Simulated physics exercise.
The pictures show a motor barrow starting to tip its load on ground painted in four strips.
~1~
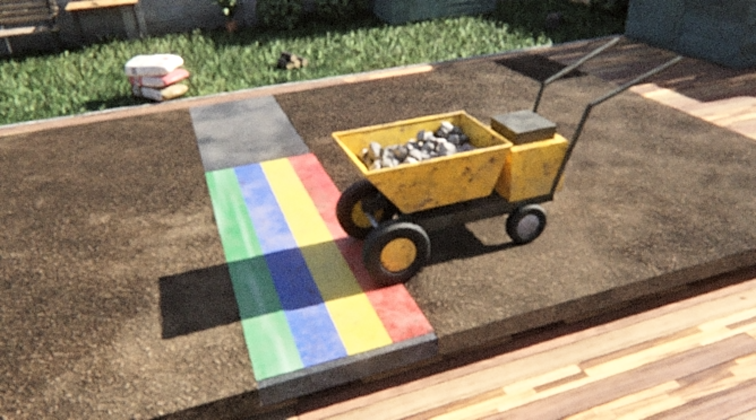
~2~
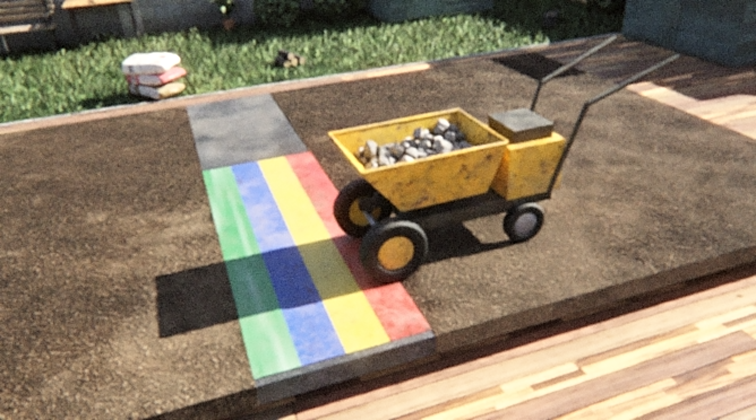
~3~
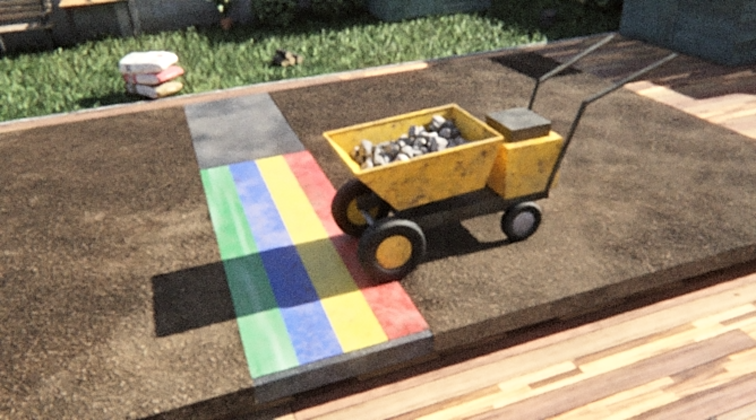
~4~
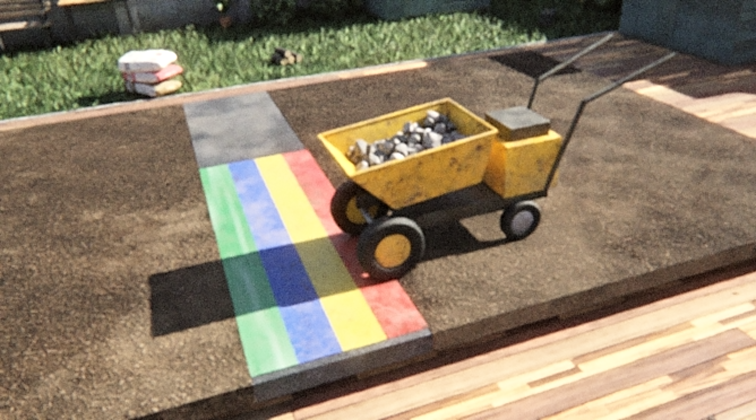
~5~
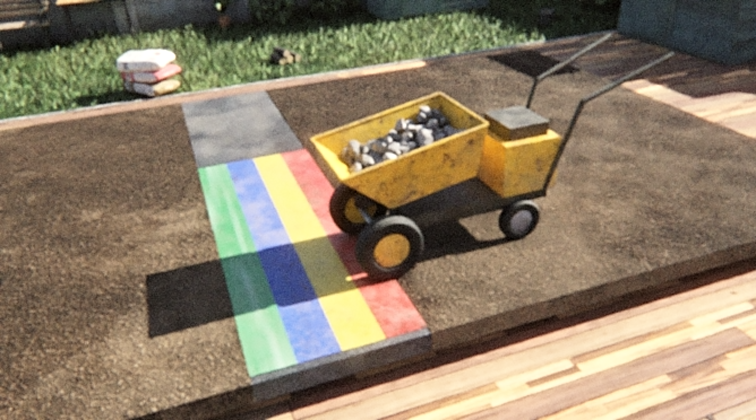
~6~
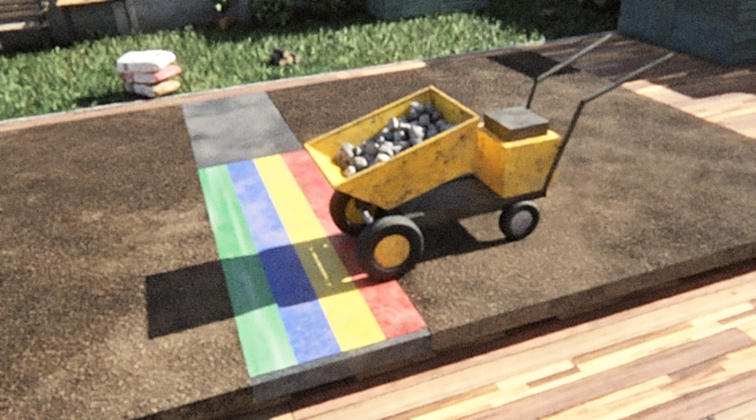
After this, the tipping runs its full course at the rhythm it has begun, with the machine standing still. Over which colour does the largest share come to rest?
The green one gets the largest share.
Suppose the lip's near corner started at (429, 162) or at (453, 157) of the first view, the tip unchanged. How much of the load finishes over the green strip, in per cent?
In turn 10 and 10 in a hundred.
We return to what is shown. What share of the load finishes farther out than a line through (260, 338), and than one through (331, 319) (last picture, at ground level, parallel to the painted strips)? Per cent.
First some 30, then 70 per cent.
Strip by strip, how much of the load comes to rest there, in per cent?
In per cent, red strip 0, yellow strip 0, blue strip 15 and green strip 35.
Just after the last frame, skip tipped steeply; every one in the skip.
A moment on, skip tipped right over; the larger part in the skip; about a tenth over the blue strip; about a tenth over the green strip.
Further on, skip tipped right over; roughly a quarter in the skip; about a tenth over the blue strip; roughly a third over the green strip; roughly a quarter off the paint.
When it is over, skip tipped right over; roughly a quarter in the skip; not one over the red strip; not one over the yellow strip; roughly a quarter over the blue strip; roughly a third over the green strip; roughly a quarter off the paint.
